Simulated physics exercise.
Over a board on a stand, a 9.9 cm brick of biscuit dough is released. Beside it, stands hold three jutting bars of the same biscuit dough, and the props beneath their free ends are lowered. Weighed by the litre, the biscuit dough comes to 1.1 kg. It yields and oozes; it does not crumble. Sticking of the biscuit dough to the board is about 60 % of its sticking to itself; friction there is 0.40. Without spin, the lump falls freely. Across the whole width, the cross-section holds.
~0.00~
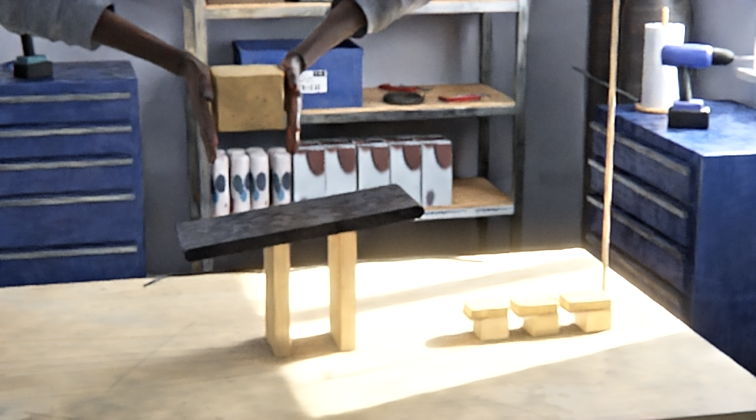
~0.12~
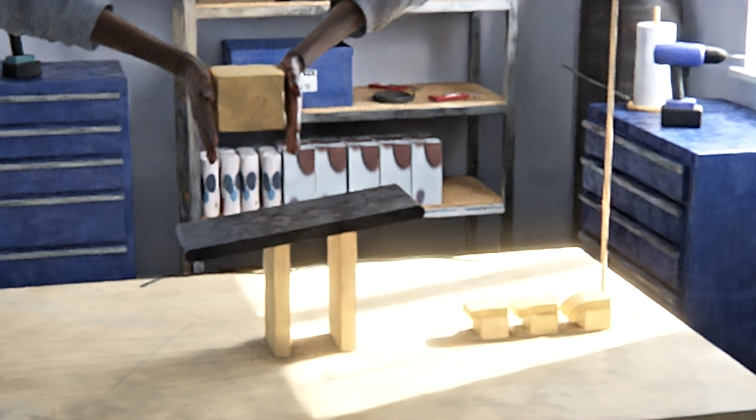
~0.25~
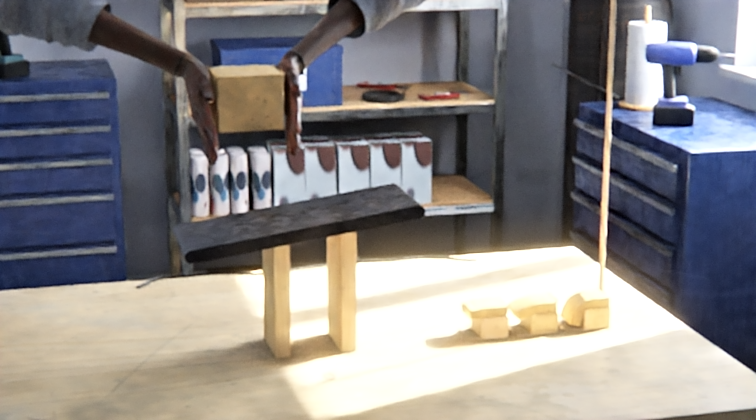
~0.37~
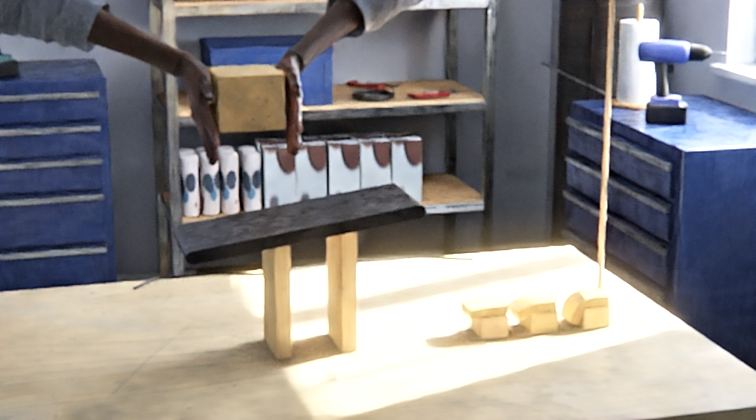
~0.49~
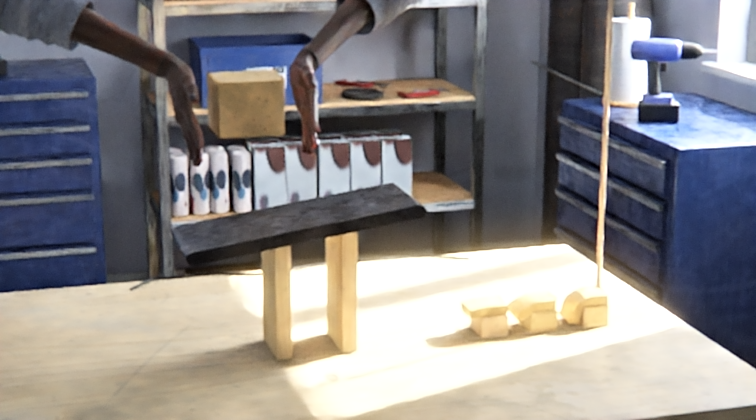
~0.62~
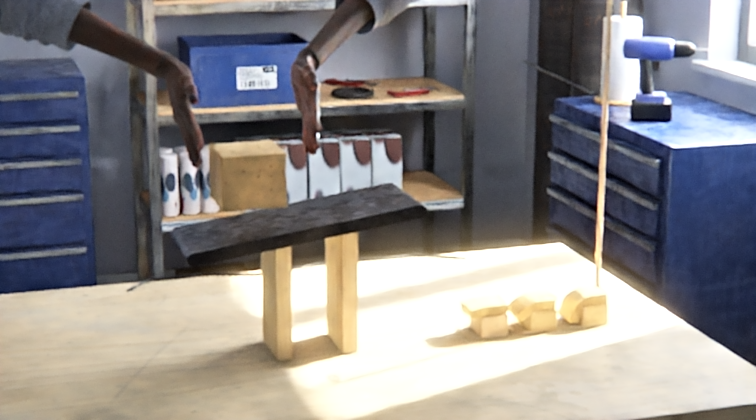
Two hands release a tan block, which drops toward a tilted dark board.
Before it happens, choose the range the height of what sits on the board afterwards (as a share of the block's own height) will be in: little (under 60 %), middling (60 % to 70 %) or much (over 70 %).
The choice is much.
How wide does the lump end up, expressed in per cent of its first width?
About 150 %.
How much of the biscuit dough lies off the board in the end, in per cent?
0 % off the board.
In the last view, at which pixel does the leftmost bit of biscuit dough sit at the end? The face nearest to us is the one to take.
You'll find it close to (199, 238).
After 0.73 s, it stands 74 % of its first height and none has gone off the board.
After 0.86 s, it stands 74 % of its first height and none has gone off the board.
After 1.00 s, it stands 74 % of its first height and none has gone off the board.
After 1.13 s, it stands 74 % of its first height and none has gone off the board.
After 1.30 s, at the end, it stands 74 % of its first height and none has gone off the board.
